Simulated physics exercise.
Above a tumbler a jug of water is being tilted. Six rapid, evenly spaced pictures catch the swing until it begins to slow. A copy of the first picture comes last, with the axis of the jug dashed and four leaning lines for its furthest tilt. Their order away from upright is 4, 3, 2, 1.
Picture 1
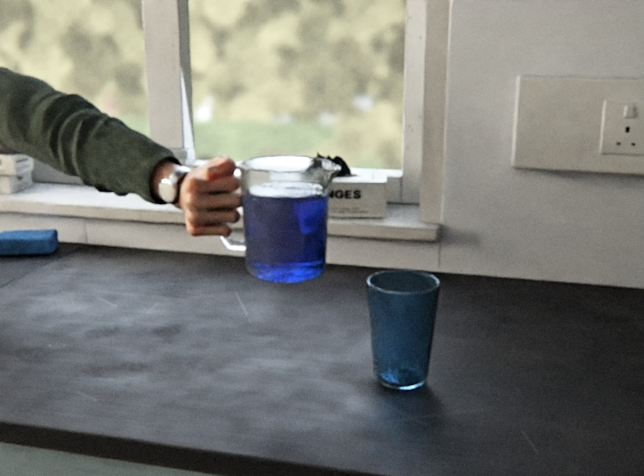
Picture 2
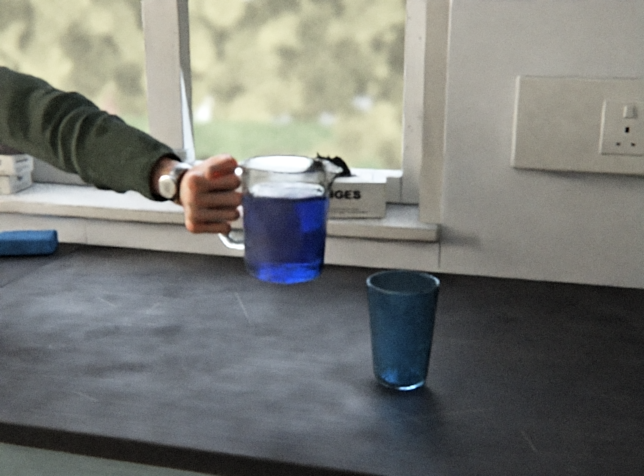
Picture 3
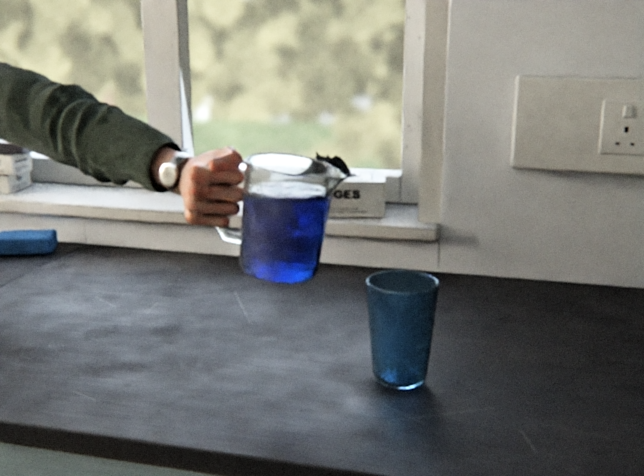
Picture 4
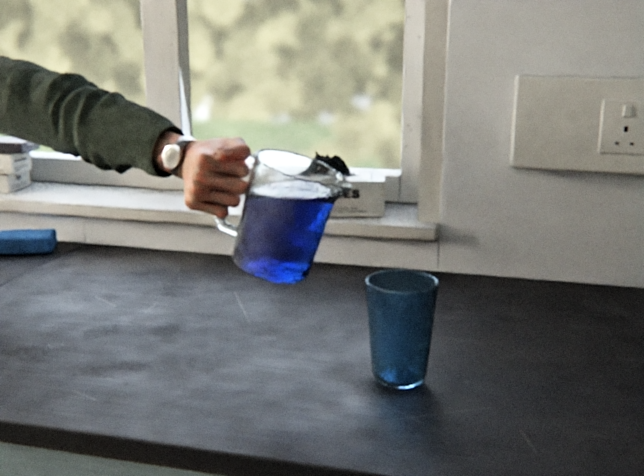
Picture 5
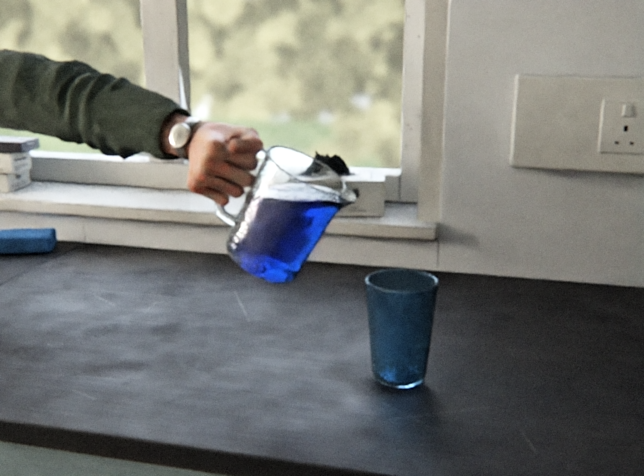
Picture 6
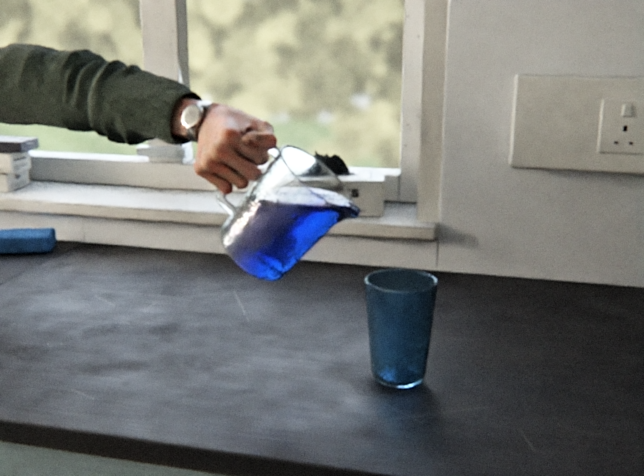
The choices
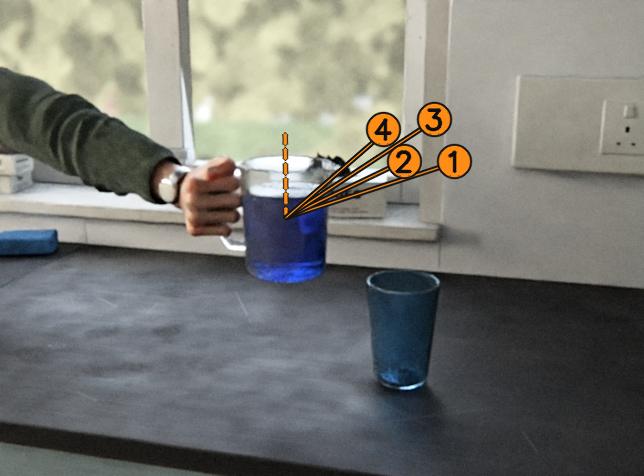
A hand tilting a glass jug of bright blue liquid steadily rightward above a dark worktop, near a blue tumbler.
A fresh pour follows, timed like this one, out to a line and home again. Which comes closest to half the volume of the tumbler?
Choose 2.
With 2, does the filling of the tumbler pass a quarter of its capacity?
Yes.
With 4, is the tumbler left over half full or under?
Under half.
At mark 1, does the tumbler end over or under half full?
Over.
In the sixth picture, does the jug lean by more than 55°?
No, it does not.
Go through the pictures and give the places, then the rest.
Upright, lip at (338, 169); rim of the tumbler round (403, 281); nothing has left yet, in the first frame.
Tipped about 2°, lip at (340, 171); nothing has left yet, in the second frame.
Tipped about 8°, lip at (344, 177); nothing has left yet, in the third frame.
Tipped about 17°, lip at (350, 187); nothing has left yet, in the fourth frame.
Tipped about 28°, lip at (355, 200); nothing has left yet, in the fifth frame.
Tipped about 40°, lip at (357, 215); water is over the lip, down to (357, 215), in the sixth frame.
On the marked copy, 1 at (438, 167); 2 at (388, 168); 3 at (420, 129); 4 at (372, 142).
For mark 1, the tumbler ends with about 69 % of what it can hold.
For mark 2, the tumbler ends with about 50 % of what it can hold.
For mark 3, the tumbler ends with about 34 % of what it can hold.
For mark 4, the tumbler ends with about 21 % of what it can hold.
